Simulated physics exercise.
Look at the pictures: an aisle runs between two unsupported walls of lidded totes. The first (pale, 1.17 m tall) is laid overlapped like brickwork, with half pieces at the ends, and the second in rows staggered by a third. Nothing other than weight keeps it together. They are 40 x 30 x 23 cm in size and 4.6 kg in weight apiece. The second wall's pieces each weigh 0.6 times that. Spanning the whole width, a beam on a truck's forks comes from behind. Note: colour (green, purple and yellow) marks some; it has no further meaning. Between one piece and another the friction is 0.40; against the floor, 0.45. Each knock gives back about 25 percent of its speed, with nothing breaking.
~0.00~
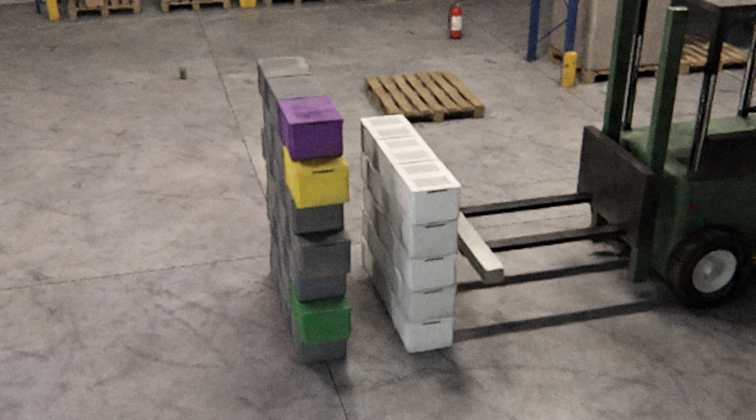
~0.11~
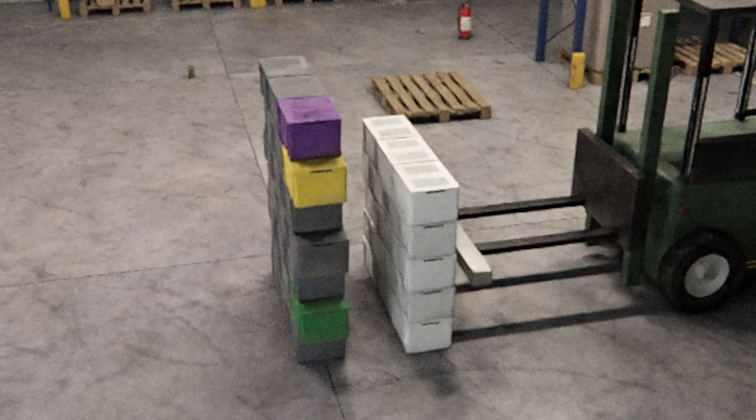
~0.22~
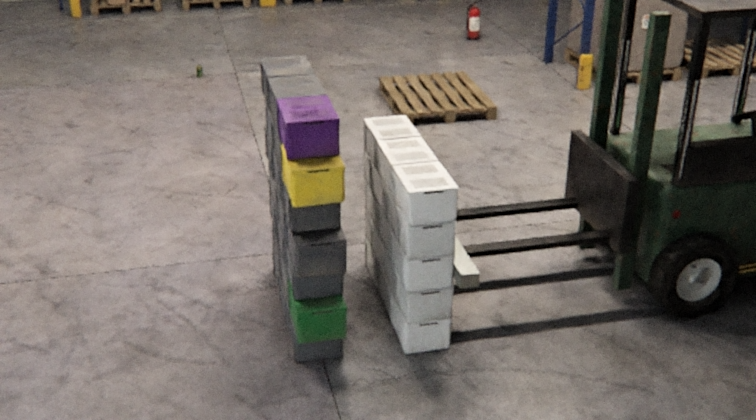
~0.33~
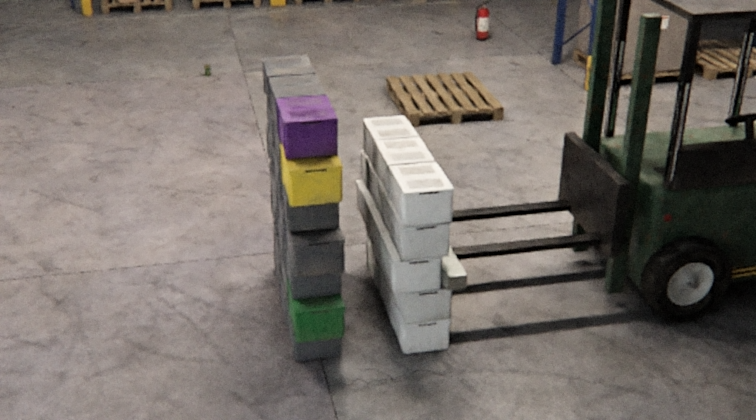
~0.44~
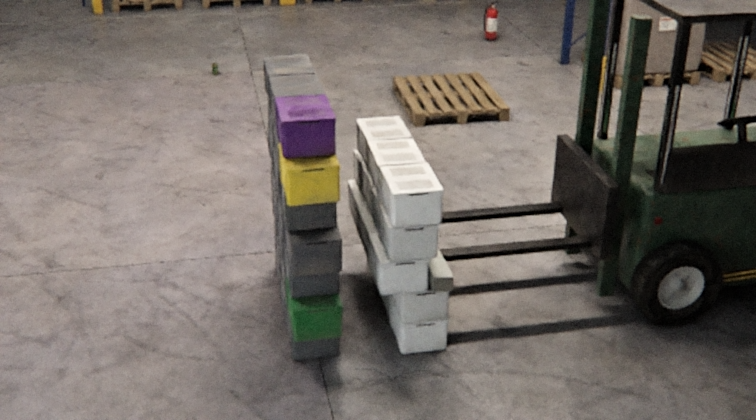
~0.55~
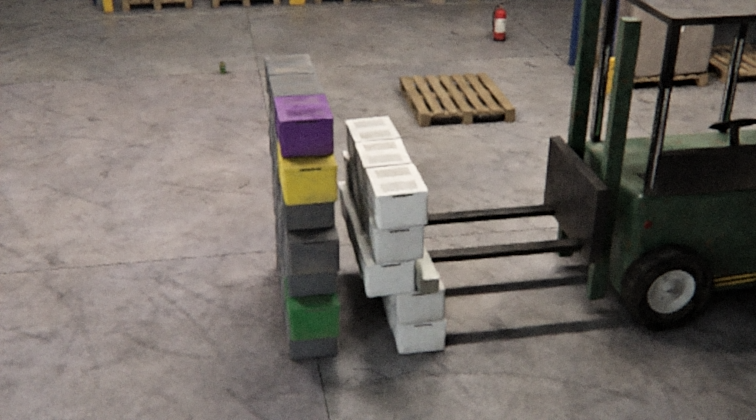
We see a green forklift on the right push a pale beam leftward into a wall of white totes, shoving its upper rows toward a gray wall with purple, yellow and green totes, which stays still.
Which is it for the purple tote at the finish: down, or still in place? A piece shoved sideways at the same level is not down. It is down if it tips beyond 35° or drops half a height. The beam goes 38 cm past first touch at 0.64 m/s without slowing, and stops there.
Down.
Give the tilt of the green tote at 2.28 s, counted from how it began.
Roughly 90°.
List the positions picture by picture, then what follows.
In the first frame (places mark the middle of the side facing us; the camera moves round a little), beam (493, 276) 14 cm from the wall; purple tote (317, 141); yellow tote (324, 188); green tote (327, 328); the rest undisturbed.
Beam (481, 279) 7 cm from the wall; purple tote (316, 140), in the second frame.
Beam (468, 281) 1 mm in; purple tote (314, 140), in the third frame.
Beam (456, 283) 7 cm in; purple tote (312, 140), in the fourth frame.
Beam (442, 285) 14 cm in; purple tote (310, 139), in the fifth frame.
Beam (428, 287) 21 cm in; purple tote (308, 139); yellow tote (311, 186); green tote (316, 324); the rest undisturbed, in the sixth frame.
After 0.90 s, 0 of the pale wall down; none of the 21 totes of the second wall down, 17 disturbed; purple tote shifted 49 mm; yellow tote shifted 57 mm.
After 1.50 s, 10 of the pale wall down; none of the 21 totes of the second wall down, 20 disturbed; purple tote leaning 23°; green tote leaning 23°.
After 1.84 s, 10 of the pale wall down; 18 of the 21 totes of the second wall down; purple tote leaning 49°, 51 cm lower; green tote leaning 49°, 12 cm lower.
After 2.28 s, 10 of the pale wall down; 18 of the 21 totes of the second wall down; purple tote leaning 12°, 1.32 m lower; green tote on its side.
At rest (3.2 s), 10 of the pale wall down; 18 of the 21 totes of the second wall down; purple tote 1.40 m lower; yellow tote upside down; green tote on its side.
